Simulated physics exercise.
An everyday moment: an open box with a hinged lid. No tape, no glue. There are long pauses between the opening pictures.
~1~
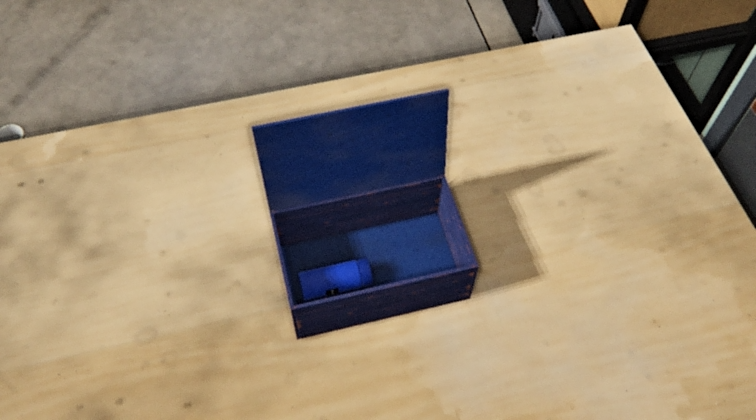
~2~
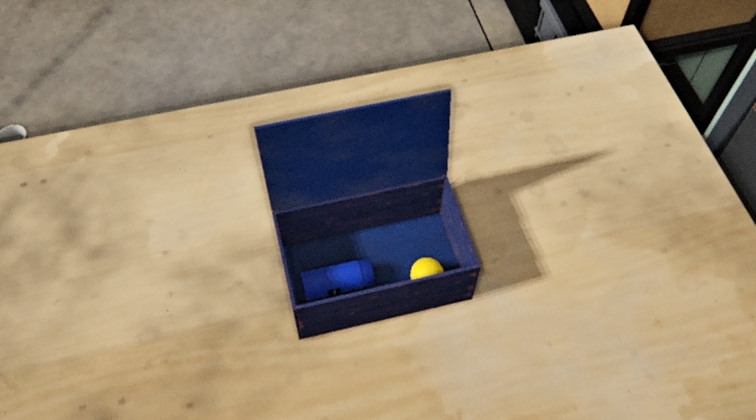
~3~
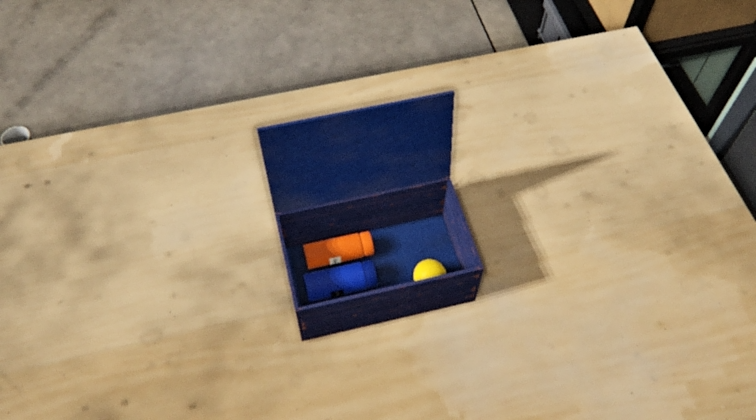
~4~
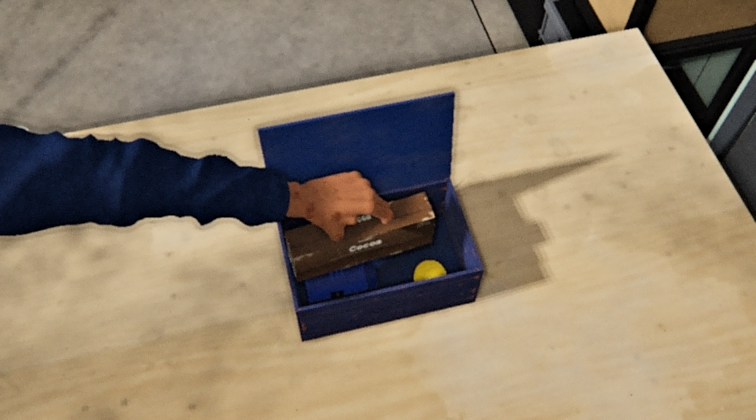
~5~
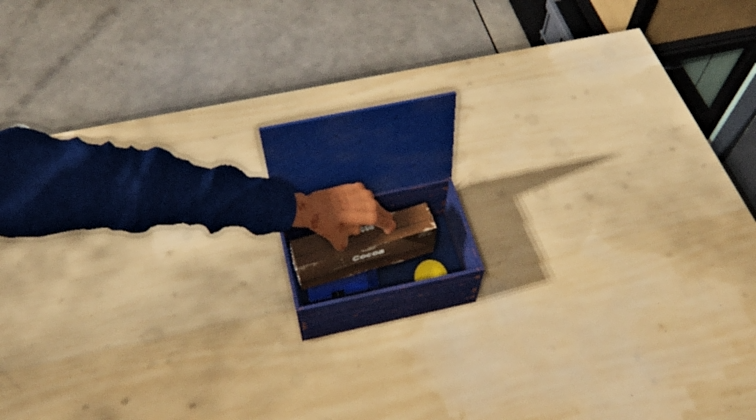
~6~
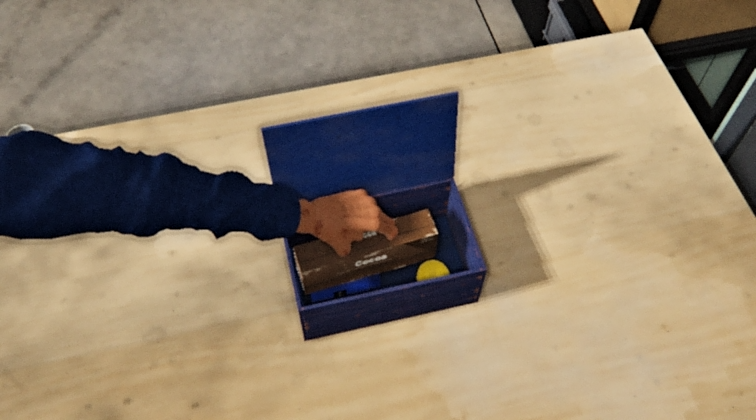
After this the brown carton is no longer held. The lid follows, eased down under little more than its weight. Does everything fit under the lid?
In the end the lid sits on the rim.
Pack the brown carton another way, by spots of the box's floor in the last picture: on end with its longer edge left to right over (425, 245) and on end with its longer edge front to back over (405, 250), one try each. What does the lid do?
First try: It will not close; second try: It will not close.
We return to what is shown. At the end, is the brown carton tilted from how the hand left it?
The brown carton tips.
Then, 1.00 s on from there, lid starting down; brown carton turned 51° from how it was put near (365, 259); blue shaker shifted about its own width; yellow lemon shifted a little.
Then, 1.80 s on from there, lid 38° above the rim; brown carton turned 51° from how it was put near (365, 259); blue shaker shifted about its own width; yellow lemon shifted a little.
In the end, lid shut; toppled in the box, brown carton; moved from the start, blue shaker; the other 2 unmoved. At the end, from the last picture's camera, brown carton near (365, 259).
